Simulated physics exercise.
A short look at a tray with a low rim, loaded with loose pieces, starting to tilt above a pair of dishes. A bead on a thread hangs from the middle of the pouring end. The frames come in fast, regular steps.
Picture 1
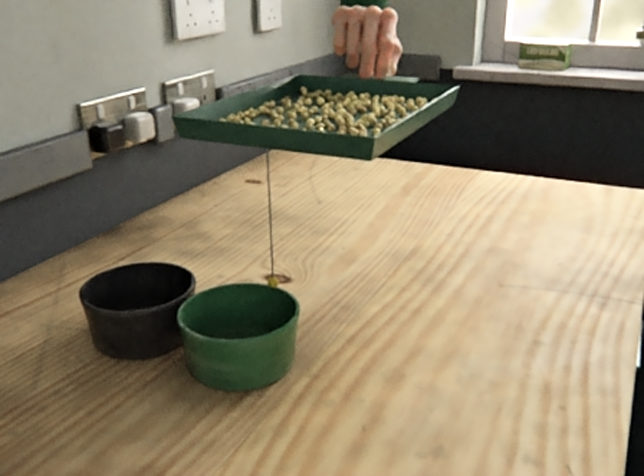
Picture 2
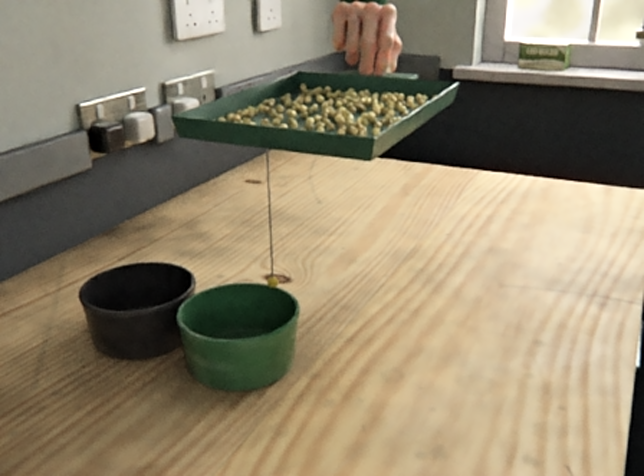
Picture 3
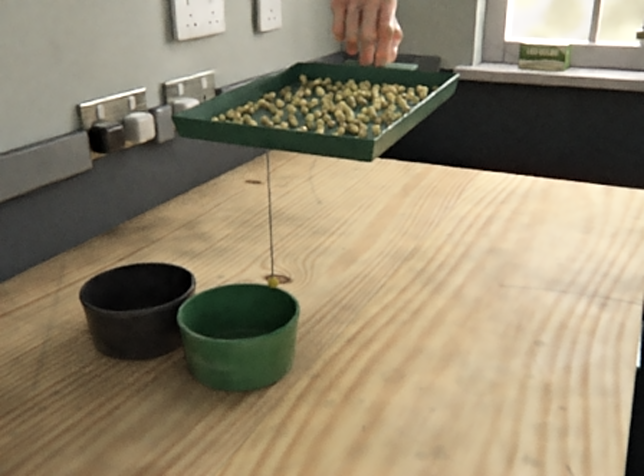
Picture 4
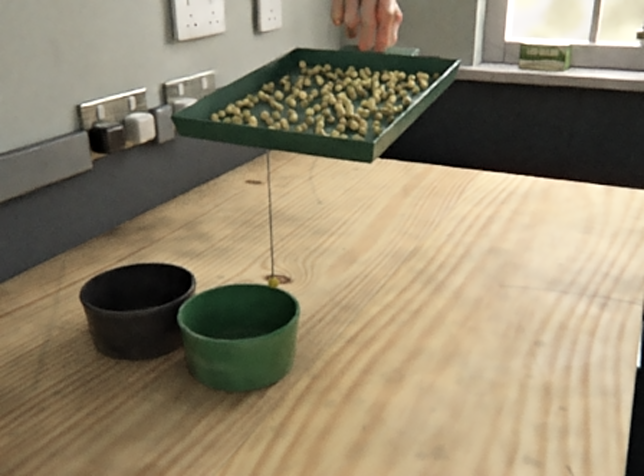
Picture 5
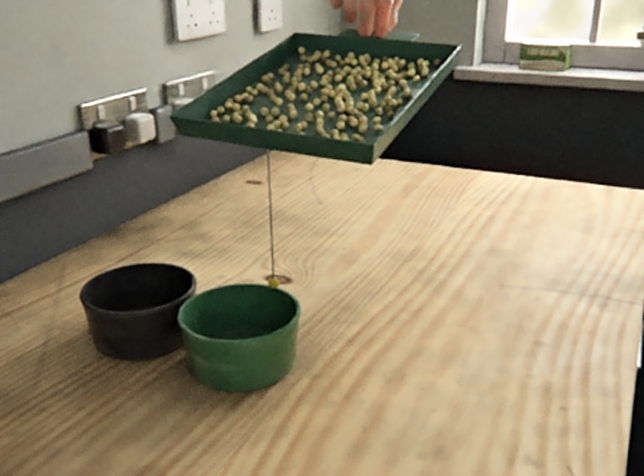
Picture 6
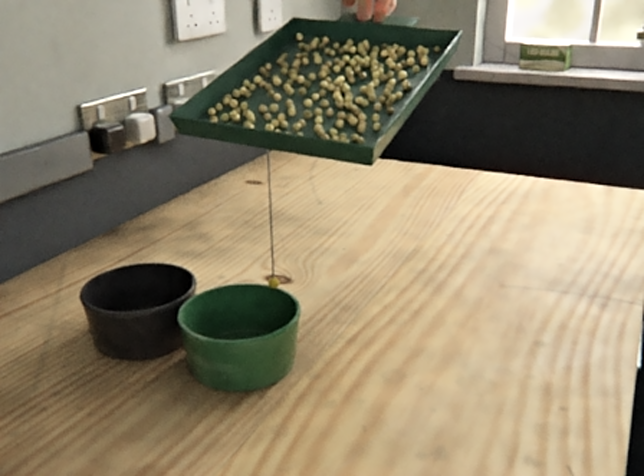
Green tray of small round beans tilting gradually toward the viewer as a hand raises its far edge above two bowls.
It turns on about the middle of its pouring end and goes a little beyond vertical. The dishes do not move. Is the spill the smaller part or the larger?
The two hold under half of the load.
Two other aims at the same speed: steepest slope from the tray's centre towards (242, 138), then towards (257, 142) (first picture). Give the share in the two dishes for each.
About 80 and 80 per cent.
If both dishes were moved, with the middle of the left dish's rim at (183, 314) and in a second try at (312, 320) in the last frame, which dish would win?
First the right dish, then the left one.
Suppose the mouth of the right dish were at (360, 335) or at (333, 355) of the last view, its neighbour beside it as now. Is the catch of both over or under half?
First the larger part, then most of it.
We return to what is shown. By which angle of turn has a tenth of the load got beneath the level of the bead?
At about 100°.
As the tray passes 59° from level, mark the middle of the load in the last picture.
Close to (296, 133).
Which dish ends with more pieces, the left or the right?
The winner is the dish on the right.
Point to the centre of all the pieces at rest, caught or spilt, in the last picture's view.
Around (292, 390).
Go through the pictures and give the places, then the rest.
Corners of the pouring end (179, 115) and (371, 136), level; middle of the load (332, 116), soya beans; left dish (103, 330); right dish (207, 359); bead on its thread (273, 282), in the first frame.
Corners of the pouring end (178, 115) and (371, 136), level; middle of the load (332, 114), in the second frame.
Corners of the pouring end (178, 115) and (371, 138), tipped barely, lowest at the right corner; middle of the load (332, 109), in the third frame.
Corners of the pouring end (177, 115) and (370, 140), tipped a little, lowest at the right corner; middle of the load (332, 101), in the fourth frame.
Corners of the pouring end (177, 114) and (370, 142), tipped a little, lowest at the right corner; middle of the load (332, 94), in the fifth frame.
Corners of the pouring end (176, 114) and (370, 144), tipped clearly, lowest at the right corner; middle of the load (331, 87); left dish (104, 331); right dish (208, 360), in the sixth frame.
Just after the last frame, tray tipped steeply; almost all on the tray; just a few outside both; about a tenth in the air.
A moment on, tray tipped right over; the larger part on the tray; just a few in the right dish; just a few in the left dish; about a tenth outside both; about a tenth in the air.
Further on, tray tipped past a quarter turn; roughly a third in the right dish; just a few in the left dish; roughly two thirds outside both.
When it is over, tray tipped past a quarter turn; roughly a third in the right dish; just a few in the left dish; roughly two thirds outside both.
